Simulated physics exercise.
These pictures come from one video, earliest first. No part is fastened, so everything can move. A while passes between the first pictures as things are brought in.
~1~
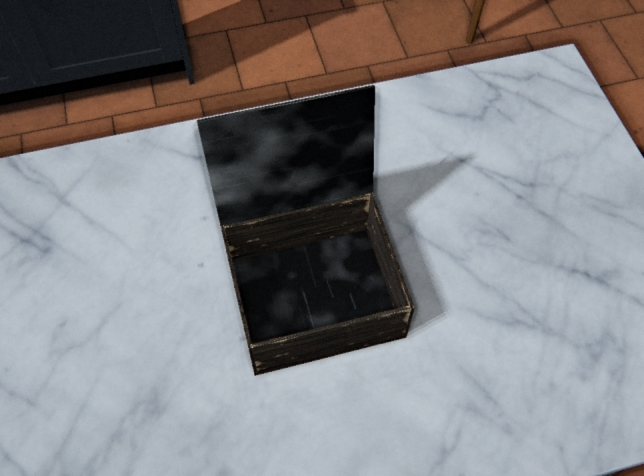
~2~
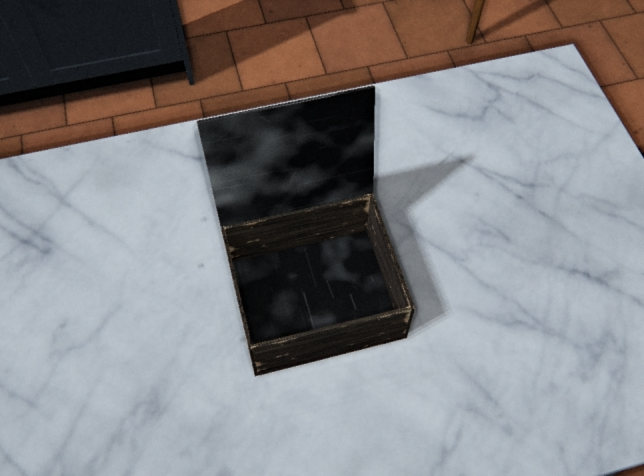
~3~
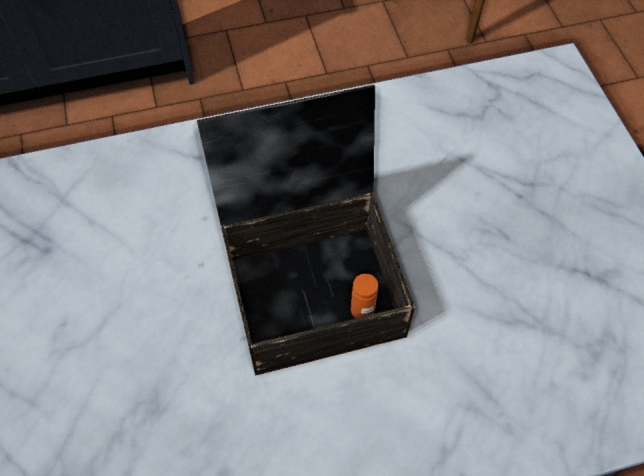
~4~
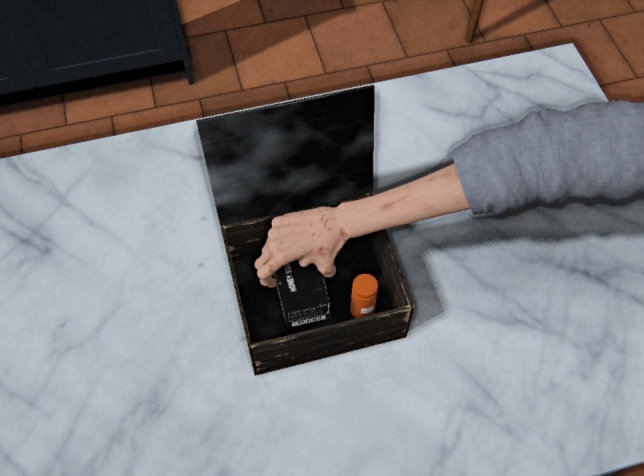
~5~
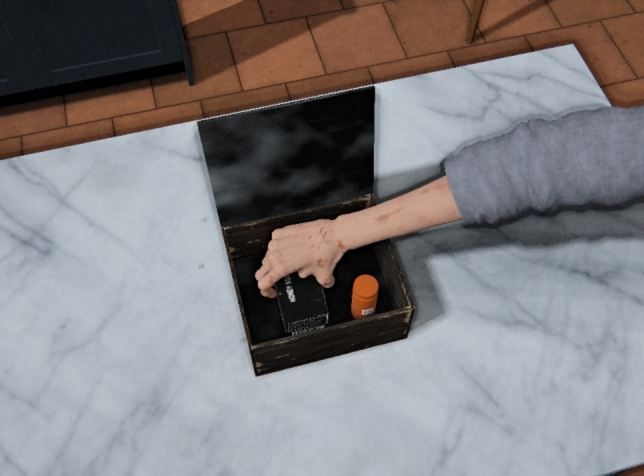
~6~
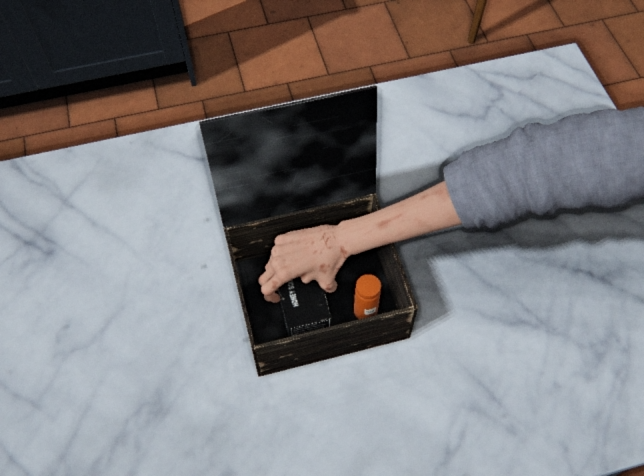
On a marble countertop, an open dark wooden box standing empty, then holding an orange shaker as a hand lowers a black carton inside.
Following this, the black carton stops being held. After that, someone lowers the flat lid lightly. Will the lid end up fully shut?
Yes: The lid drops into place.
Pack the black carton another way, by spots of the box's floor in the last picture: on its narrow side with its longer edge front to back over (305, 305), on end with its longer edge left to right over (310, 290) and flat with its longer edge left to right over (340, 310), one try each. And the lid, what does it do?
In order, the lid fits down, then gets blocked, then gets blocked.
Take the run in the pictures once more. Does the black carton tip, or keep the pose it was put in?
Looking at the last picture, it is left as set.
Then, 1.10 s past the last view, lid starting down.
Then, 1.60 s past the last view, lid 58° above the rim.
Then, 1.90 s past the last view, lid 31° above the rim.
Then, 2.10 s past the last view, lid 10° above the rim.
Finally, lid shut; both still in place. Final places as the last picture's camera would see them, black carton near (300, 292).
